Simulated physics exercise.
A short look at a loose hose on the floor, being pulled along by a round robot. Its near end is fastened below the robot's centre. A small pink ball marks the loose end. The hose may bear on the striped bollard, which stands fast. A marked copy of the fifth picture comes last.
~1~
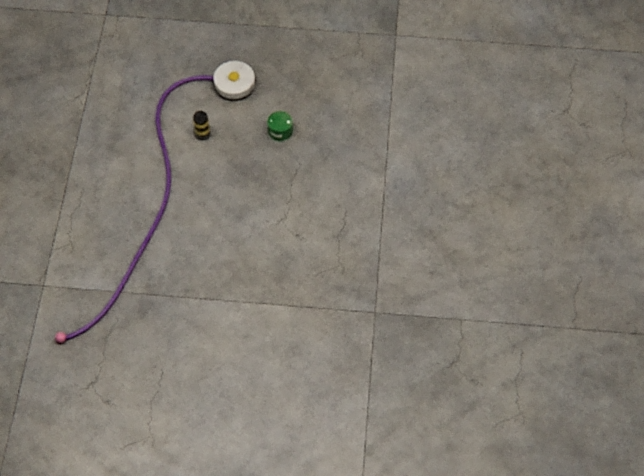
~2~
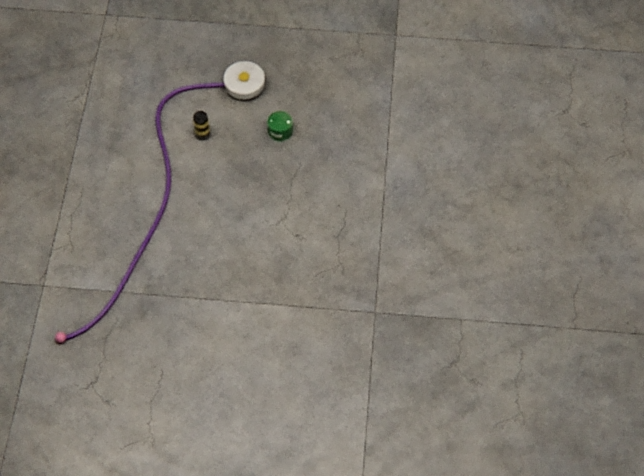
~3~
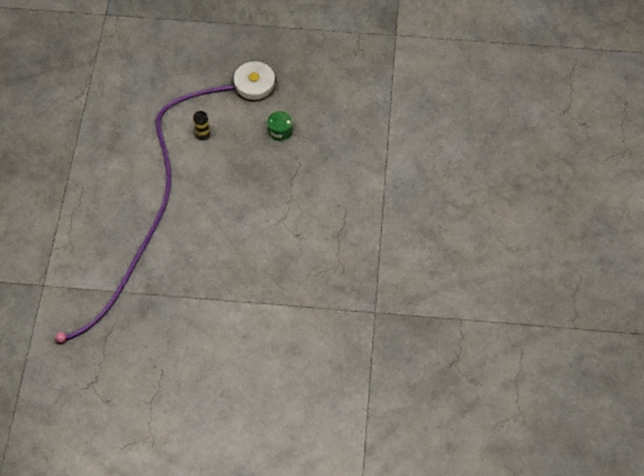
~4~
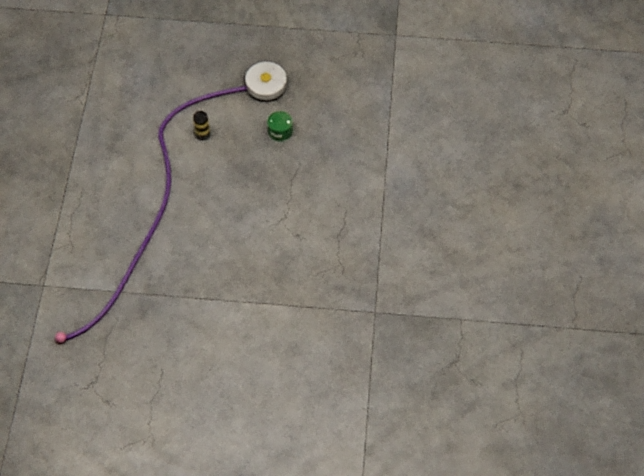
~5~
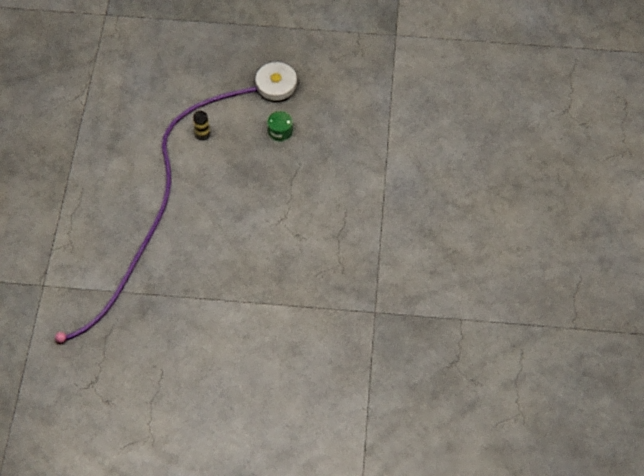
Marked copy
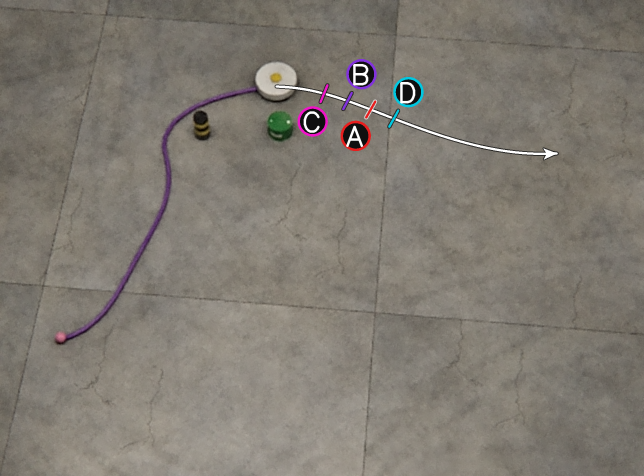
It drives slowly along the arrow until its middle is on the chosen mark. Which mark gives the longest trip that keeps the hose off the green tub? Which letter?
No farther than A.
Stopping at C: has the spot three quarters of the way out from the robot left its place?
By then, yes.
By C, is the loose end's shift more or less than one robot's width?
By then, less.
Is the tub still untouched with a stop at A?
Yes.
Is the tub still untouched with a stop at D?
No.
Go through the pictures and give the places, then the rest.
In the first frame, green tub (280, 126); bollard (202, 126); robot (234, 81).
In the second frame, robot (244, 81); green tub (280, 126).
In the third frame, robot (255, 82); free end (61, 338).
In the fourth frame, robot (266, 82); bollard (202, 126).
In the fifth frame, robot (276, 82); green tub (280, 126); bollard (202, 126); free end (61, 338).
On the marked copy, A at (371, 110); B at (348, 101); C at (324, 94); D at (394, 119); the route from (277, 87) via (416, 127) to (557, 153).
Following A. Soon after the start, robot (311, 86), middle of the hose (172, 187), free end (64, 337).
Later, robot (343, 95), middle of the hose (180, 164), free end (86, 320).
In the end, robot (371, 105), middle of the hose (189, 144), free end (102, 299); only the bollard has been touched, if anything.
As for the rest, B is safe but short; C is safe but short; D brings the hose against the tub.
